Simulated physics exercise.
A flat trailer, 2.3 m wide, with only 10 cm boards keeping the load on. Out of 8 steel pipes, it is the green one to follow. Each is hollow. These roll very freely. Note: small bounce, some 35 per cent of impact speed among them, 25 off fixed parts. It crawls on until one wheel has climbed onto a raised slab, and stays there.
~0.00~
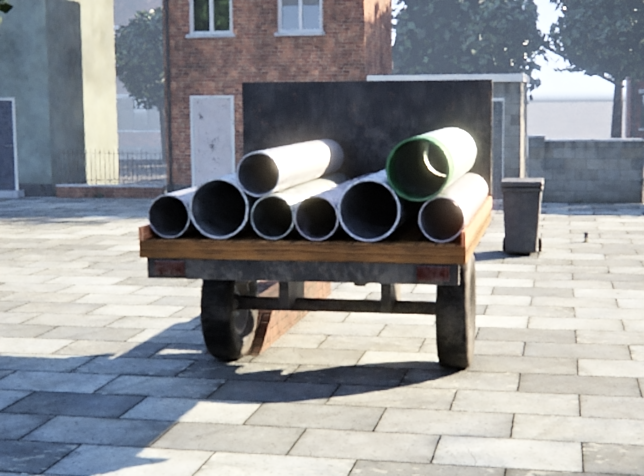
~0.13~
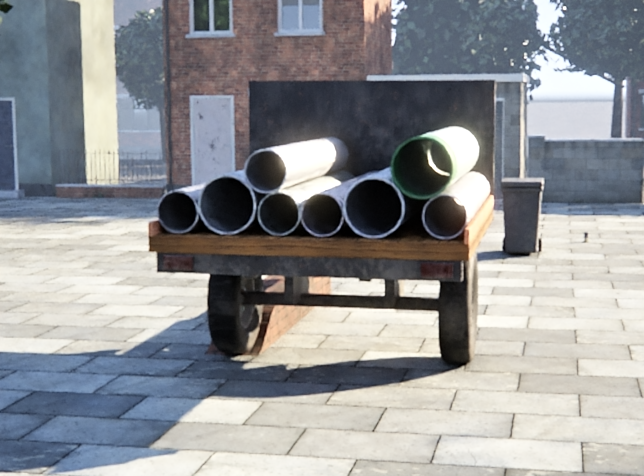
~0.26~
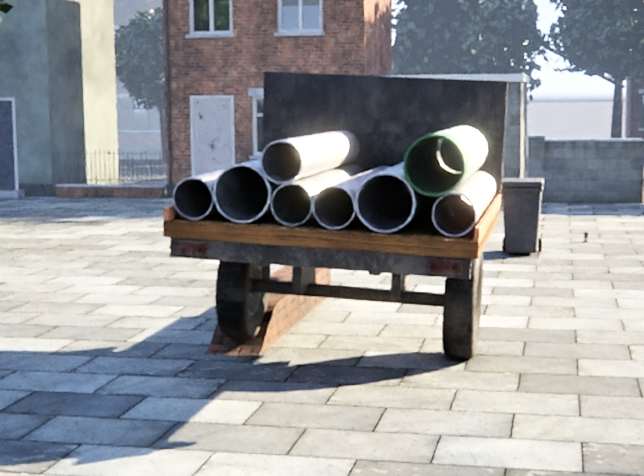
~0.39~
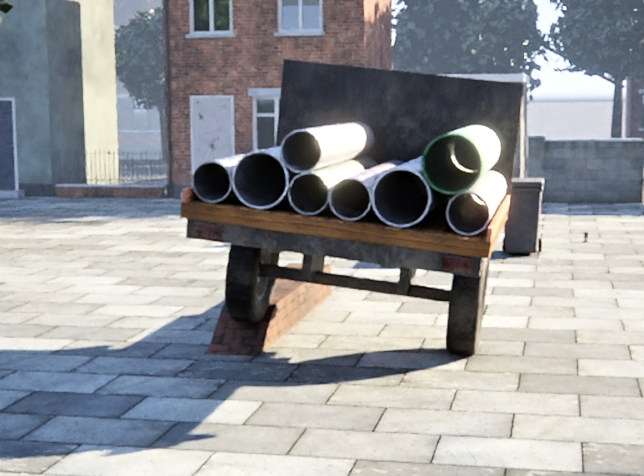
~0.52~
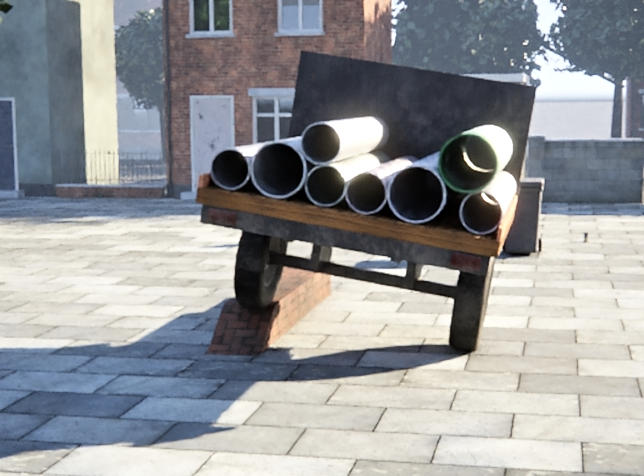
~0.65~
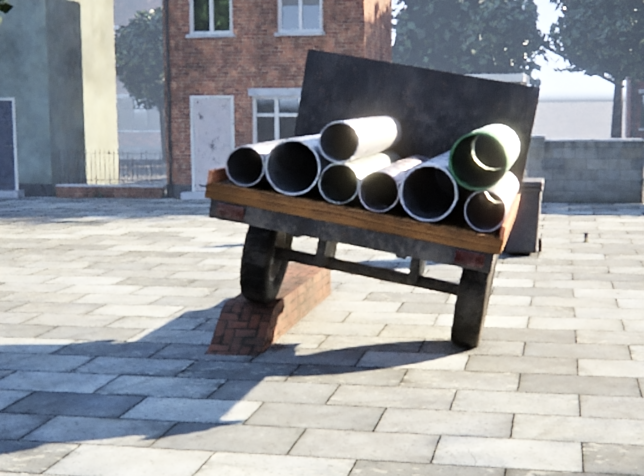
Flat trailer of stacked steel pipes, one green, rolling its left wheel up a brick ramp and tilting down to the right.
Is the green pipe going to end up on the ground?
Yes.
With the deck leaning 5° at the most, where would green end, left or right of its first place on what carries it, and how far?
Rightwards, around 0 cm.
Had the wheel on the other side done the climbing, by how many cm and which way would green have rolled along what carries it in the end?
I reckon some 5 cm toward the left.
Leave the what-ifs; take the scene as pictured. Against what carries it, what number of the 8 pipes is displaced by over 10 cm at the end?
In all, 7.
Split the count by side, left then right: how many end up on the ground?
Result (left / right): 0 / 1.
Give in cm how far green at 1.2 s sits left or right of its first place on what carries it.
Green has moved 30 to the right.
After 0.9 s, green is up on others, 20 cm from the right edge, rolling right; 0 off so far.
After 1.2 s, green is up on others, 5 cm from the right edge, rolling right; 0 off so far.
After 1.4 s, green is dropping off the right side; 1 off so far.
At rest (4.7 s), green is on the ground to the right; 1 off so far.
